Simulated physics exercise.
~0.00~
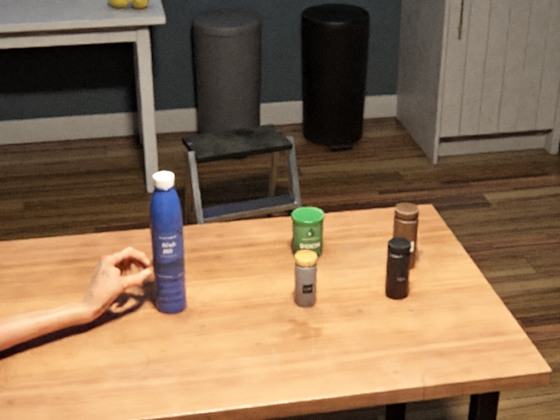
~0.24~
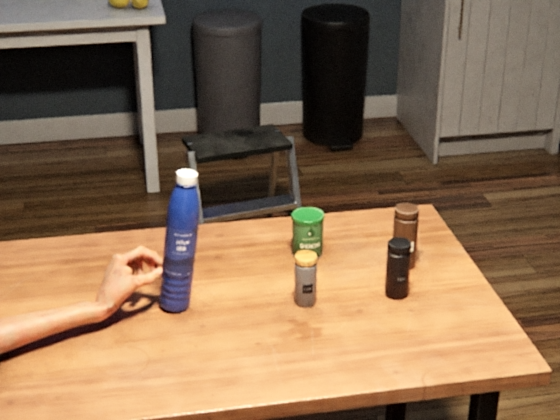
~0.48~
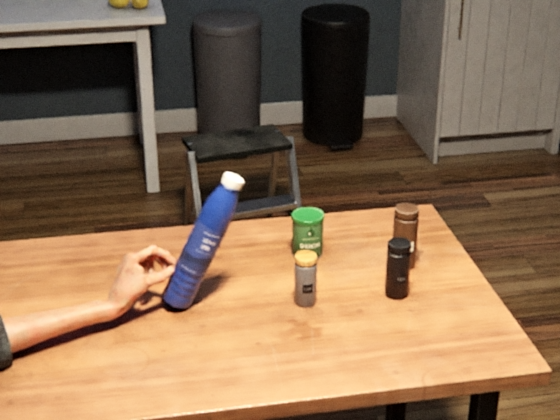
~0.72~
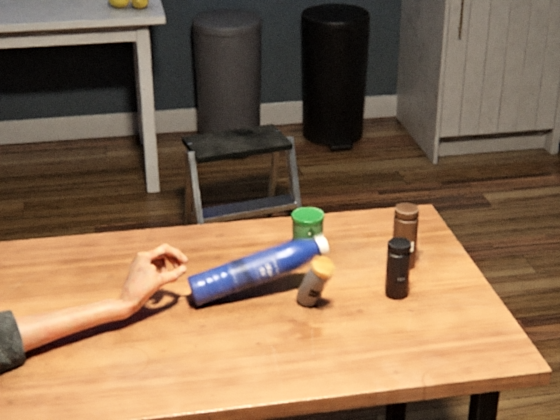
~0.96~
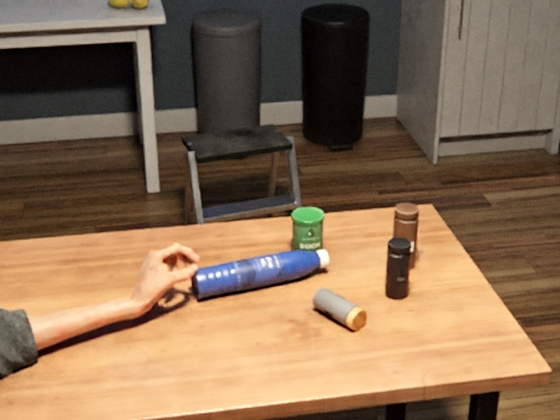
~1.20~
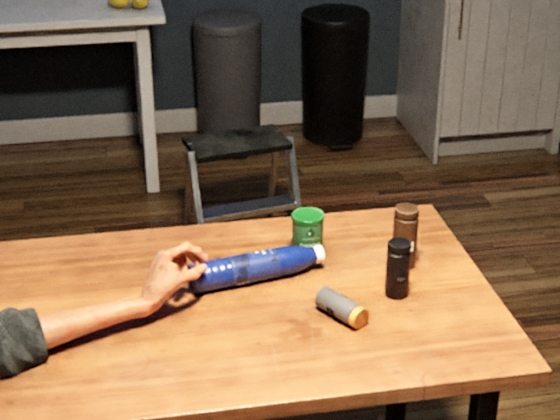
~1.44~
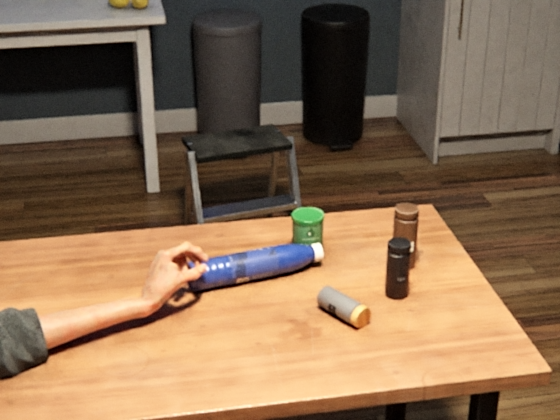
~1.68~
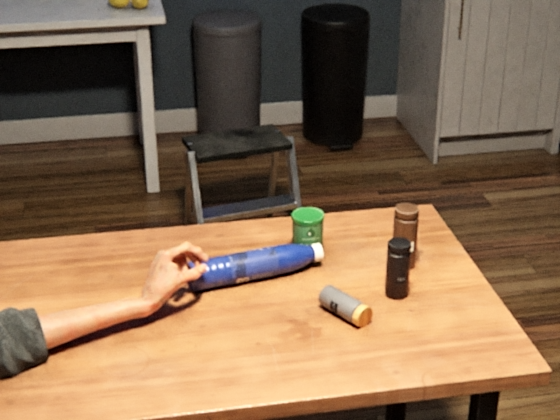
A hand tips the blue bottle rightward, and it knocks the grey shaker over beside it.
